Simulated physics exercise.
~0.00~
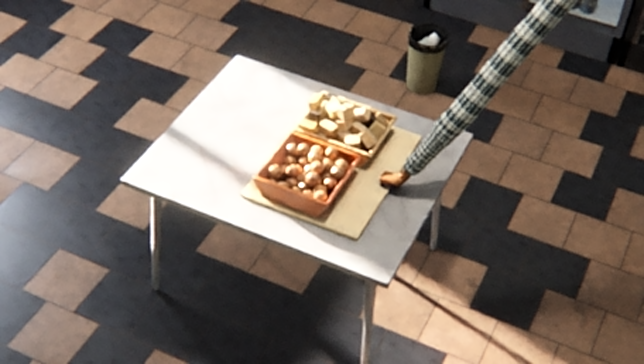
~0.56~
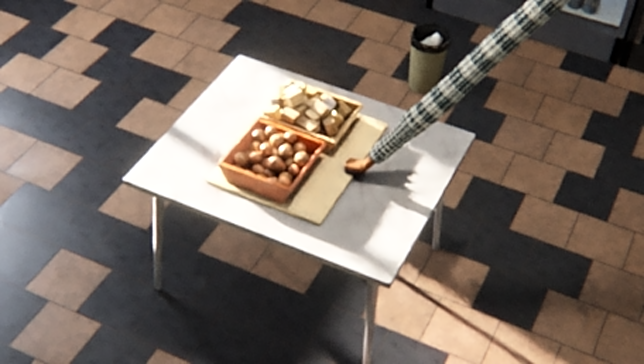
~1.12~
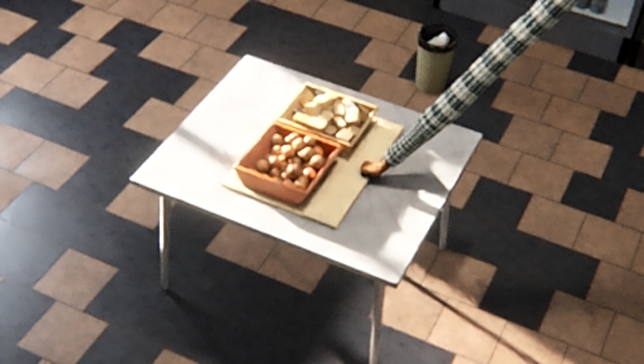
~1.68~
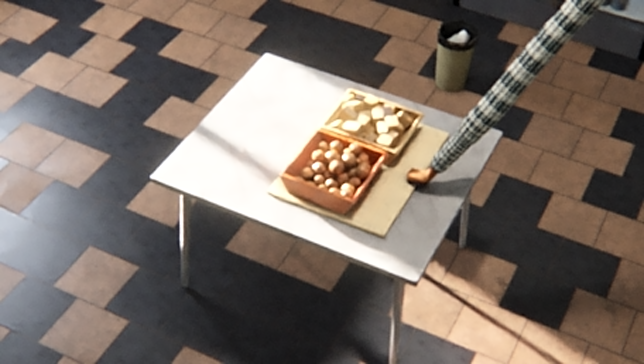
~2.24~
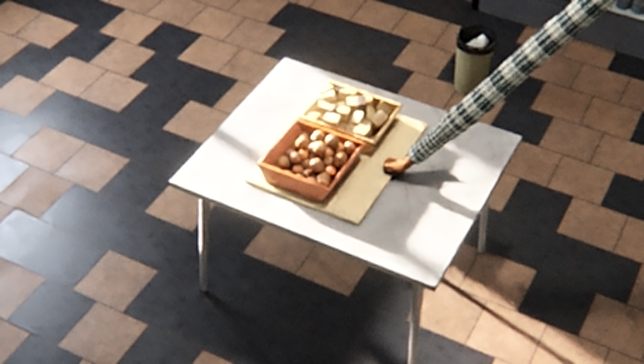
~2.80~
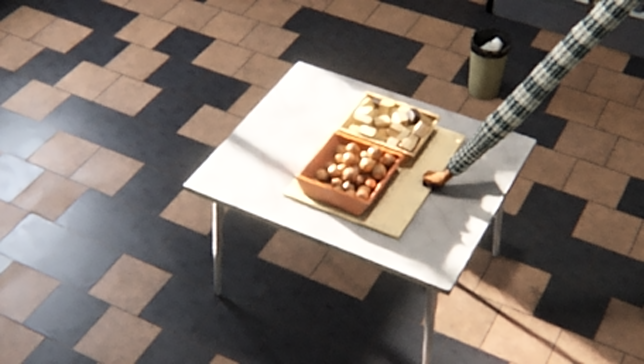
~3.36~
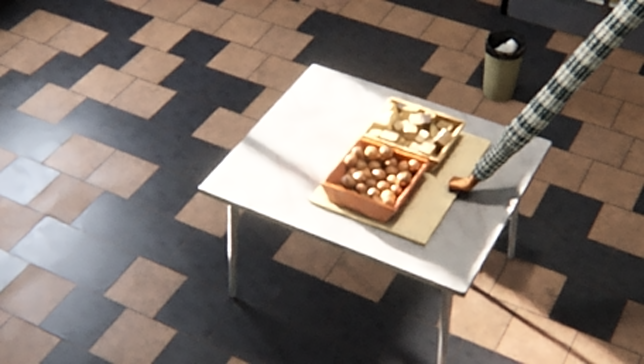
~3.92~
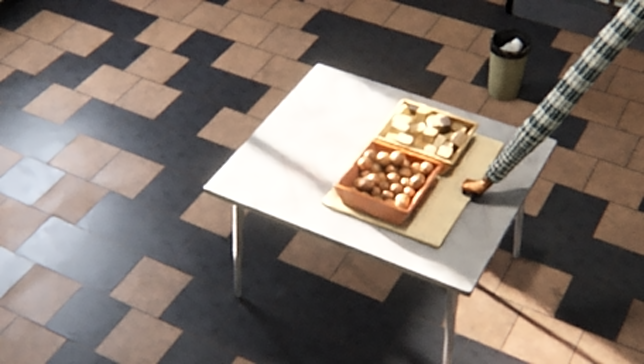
An arm in a checked sleeve reaches in from the upper right, its hand at the edge of a pale board on a white table, seen from above in a room with brown and black floor tiles. Fixed to the board are an orange basket of brownish onions and, behind it, a wooden basket of pale blocks, while a bin stands beyond the table. The hand shakes the board briskly left and right several times as the view pans slightly left. The contents shift about inside. At the end, the board sits toward the right of the table, with everything still in both baskets.
